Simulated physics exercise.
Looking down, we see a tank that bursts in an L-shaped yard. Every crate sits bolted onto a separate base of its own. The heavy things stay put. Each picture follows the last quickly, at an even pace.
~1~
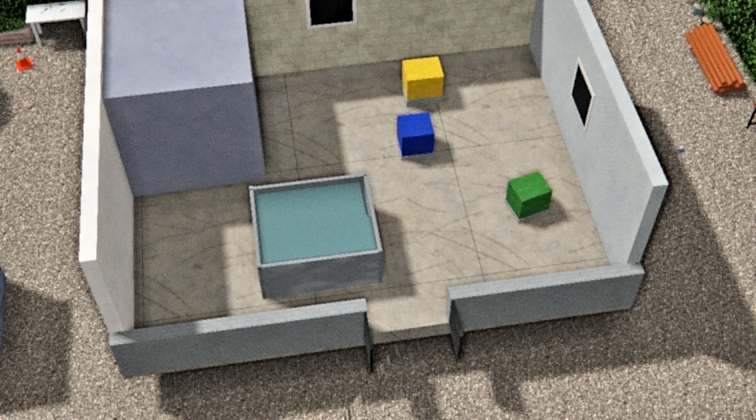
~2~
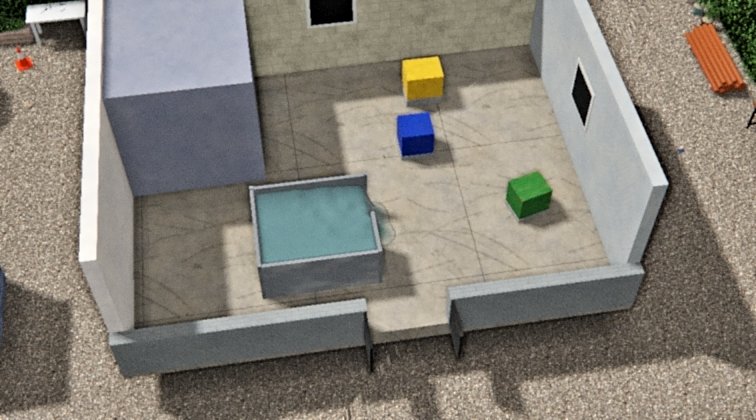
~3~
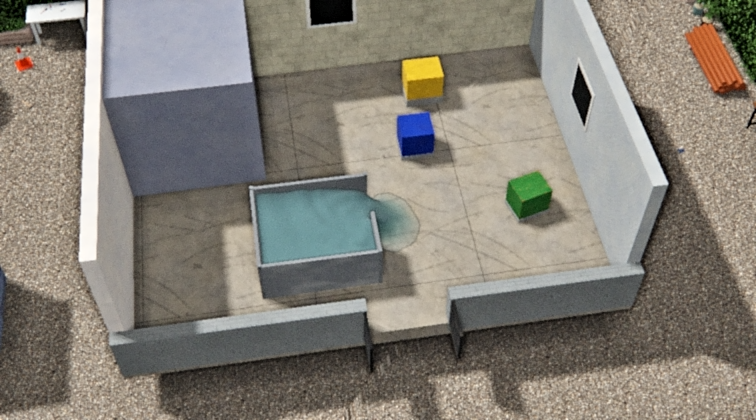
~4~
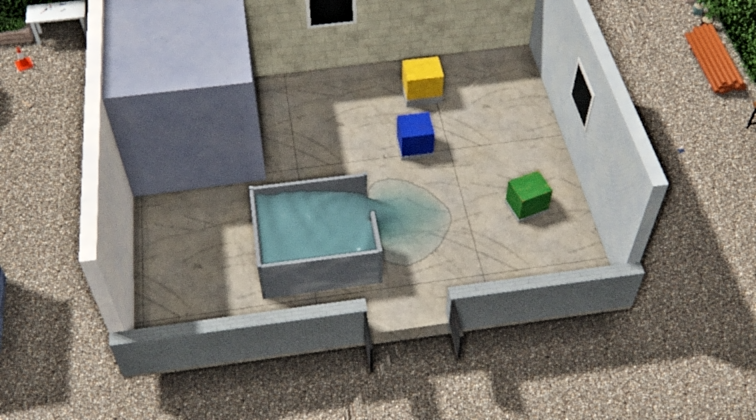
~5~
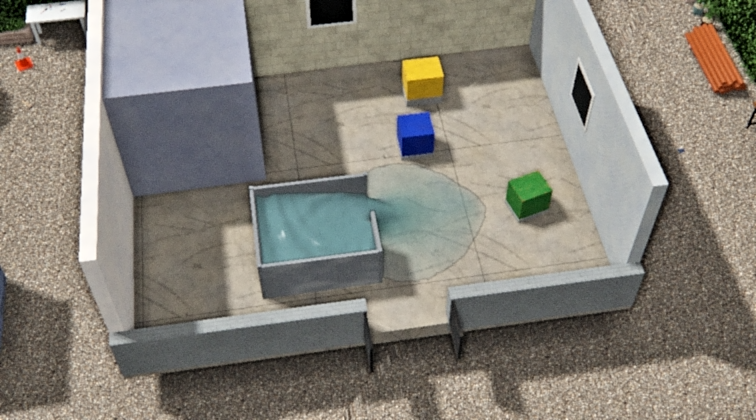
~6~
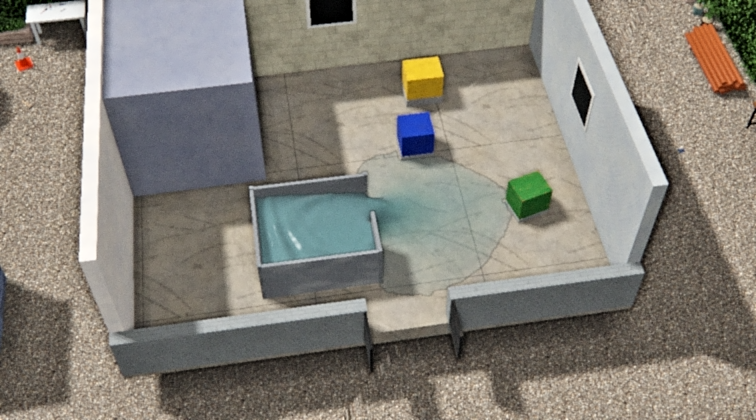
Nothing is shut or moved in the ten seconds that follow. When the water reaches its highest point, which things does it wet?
My prediction: The green crate is hit by the water; the yellow crate is spared; the blue crate is hit by the water.
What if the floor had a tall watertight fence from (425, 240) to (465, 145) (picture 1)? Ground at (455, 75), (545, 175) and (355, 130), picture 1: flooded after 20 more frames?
One by one: Soaked, spared, soaked.
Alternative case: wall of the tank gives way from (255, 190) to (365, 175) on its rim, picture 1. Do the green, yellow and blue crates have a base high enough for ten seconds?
Going through them, the green gets reached, the yellow gets reached and the blue gets reached.
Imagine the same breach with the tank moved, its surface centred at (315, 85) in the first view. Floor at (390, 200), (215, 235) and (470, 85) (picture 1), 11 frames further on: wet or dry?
Taking the three spots in order: Swamped, bare, swamped.
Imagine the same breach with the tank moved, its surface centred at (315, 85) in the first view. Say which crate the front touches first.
My pick is the crate marked yellow.
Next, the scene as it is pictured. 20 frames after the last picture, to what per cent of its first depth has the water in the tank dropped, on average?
Some 40 per cent.
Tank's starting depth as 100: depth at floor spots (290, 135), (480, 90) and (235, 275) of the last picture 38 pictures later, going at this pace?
About 2, 10 and 0 per cent.
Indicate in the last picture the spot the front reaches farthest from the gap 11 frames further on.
The wet edge reaches furthest near (530, 68).
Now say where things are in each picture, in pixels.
In the first picture, still water in the open tank at (314, 221).
In the second picture, the front is at (386, 242), out from the gap at (368, 213).
In the third picture, water pours out at (368, 216) and has run to (416, 224).
In the fourth picture, the front is at (447, 218), out from the gap at (368, 217).
In the fifth picture, water pours out at (368, 217) and has run to (479, 203).
In the sixth picture, water pours out at (368, 217) and has run to (505, 194).
A moment on, water covers 30 % of the floor; the green crate water round its plinth, the yellow crate not reached, the blue crate water round its plinth.
Next, water covers 40 % of the floor; the green crate water round its plinth, the yellow crate water round its plinth, the blue crate water round its plinth.
Then, water covers 45 % of the floor; the green crate water round its plinth, the yellow crate water round its plinth, the blue crate water round its plinth.
Later, water covers 65 % of the floor; the green crate water round its plinth, the yellow crate water round its plinth, the blue crate water round its plinth.
In the end, water covers 90 % of the floor; the green crate was topped, the yellow crate stayed above the water, the blue crate was topped.
